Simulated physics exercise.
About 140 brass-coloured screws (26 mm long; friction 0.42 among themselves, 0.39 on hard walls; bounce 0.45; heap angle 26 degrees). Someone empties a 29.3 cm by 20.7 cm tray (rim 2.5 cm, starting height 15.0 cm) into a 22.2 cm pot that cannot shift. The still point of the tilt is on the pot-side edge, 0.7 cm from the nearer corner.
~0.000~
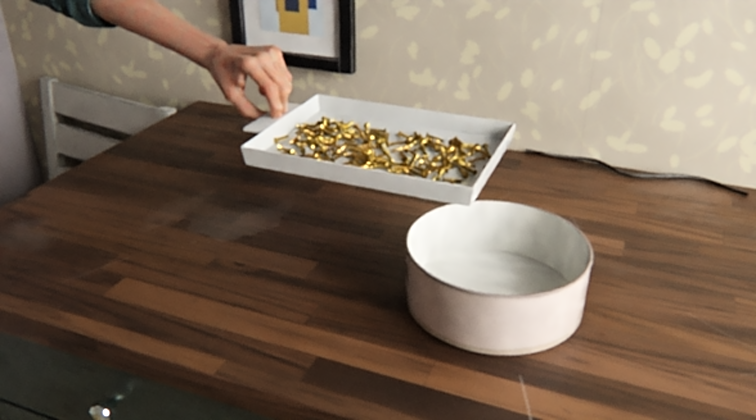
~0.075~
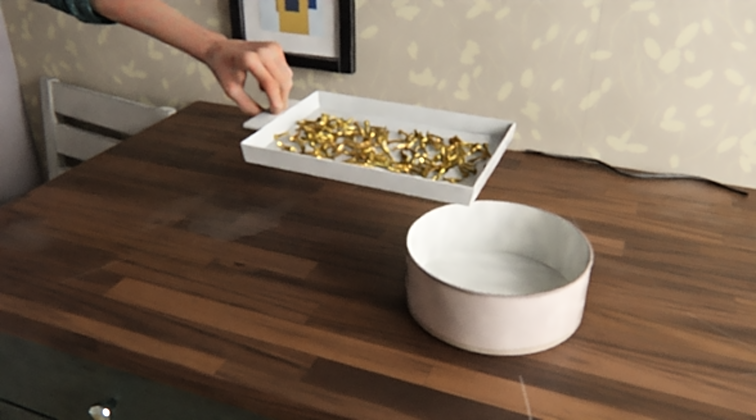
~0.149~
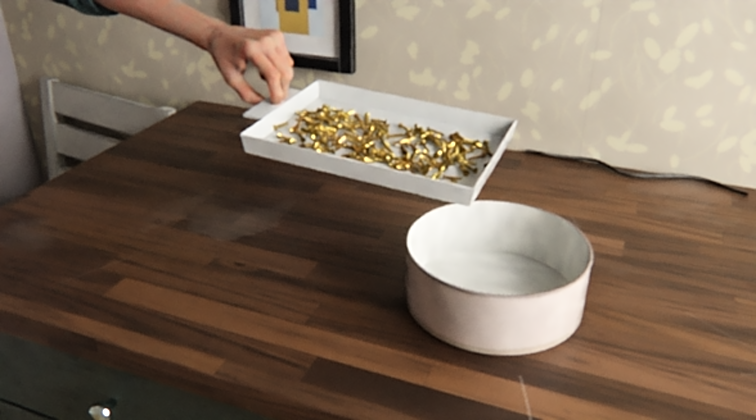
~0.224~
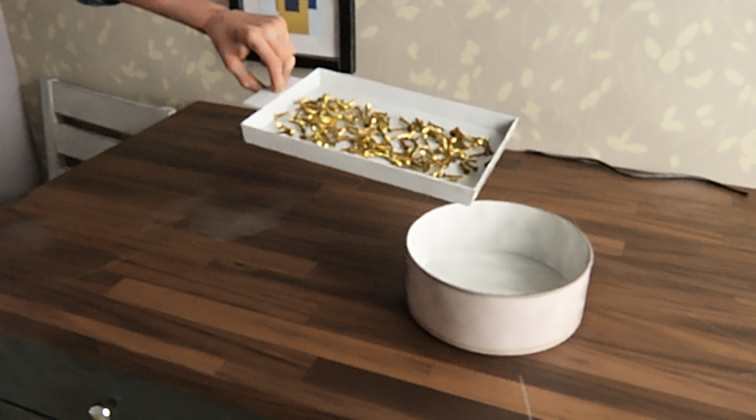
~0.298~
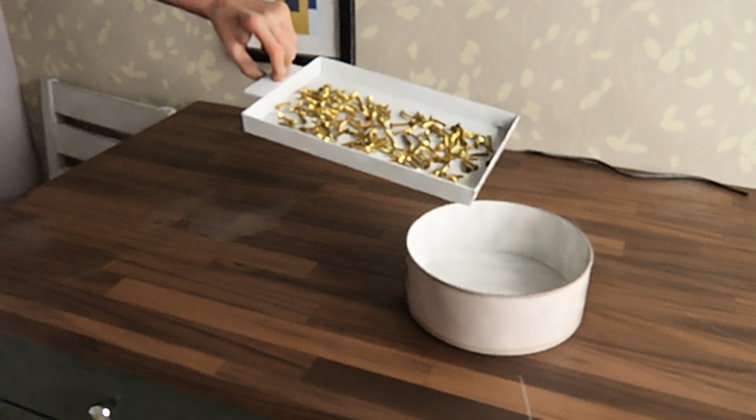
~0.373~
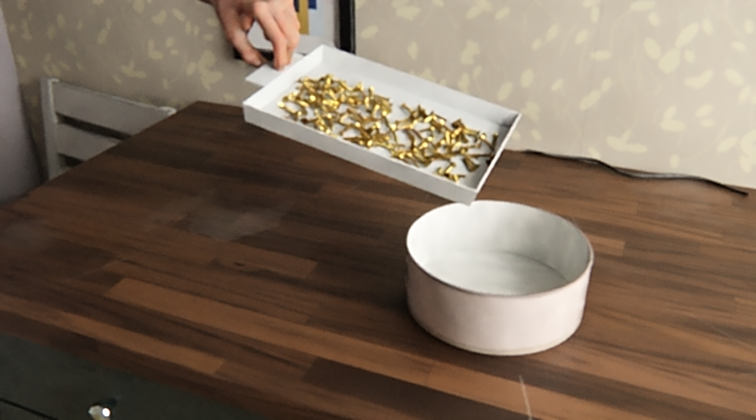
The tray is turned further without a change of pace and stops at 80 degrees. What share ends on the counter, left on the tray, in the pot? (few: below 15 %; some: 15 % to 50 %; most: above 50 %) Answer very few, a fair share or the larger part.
Counter: Very few, tray: A fair share, pot: The larger part.
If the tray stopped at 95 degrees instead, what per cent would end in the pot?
In that case some 100 per cent.
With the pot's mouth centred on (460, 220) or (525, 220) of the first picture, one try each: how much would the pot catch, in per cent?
Some 35 and 45 per cent.
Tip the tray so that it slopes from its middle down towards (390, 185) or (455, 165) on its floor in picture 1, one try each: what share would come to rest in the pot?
About 45 and 45 per cent.
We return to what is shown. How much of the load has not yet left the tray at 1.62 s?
Some 95 per cent of the load.
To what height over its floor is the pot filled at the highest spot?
Some 2.0 cm.
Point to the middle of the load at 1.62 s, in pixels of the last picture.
Near (488, 153).
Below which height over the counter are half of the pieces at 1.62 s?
About 20 cm.
Then, at 1.12 s, tilt 44 degrees; the tray holds 100 %, the pot 0 %.
After 1.62 s, tilt 65 degrees; the tray holds 95 %, the pot 0 %.
After 2.19 s, tilt 80 degrees; the tray holds 60 %, the pot 25 %.
By 3.4 s all is still; counter 0 %, tray 25 %, pot 75 %.
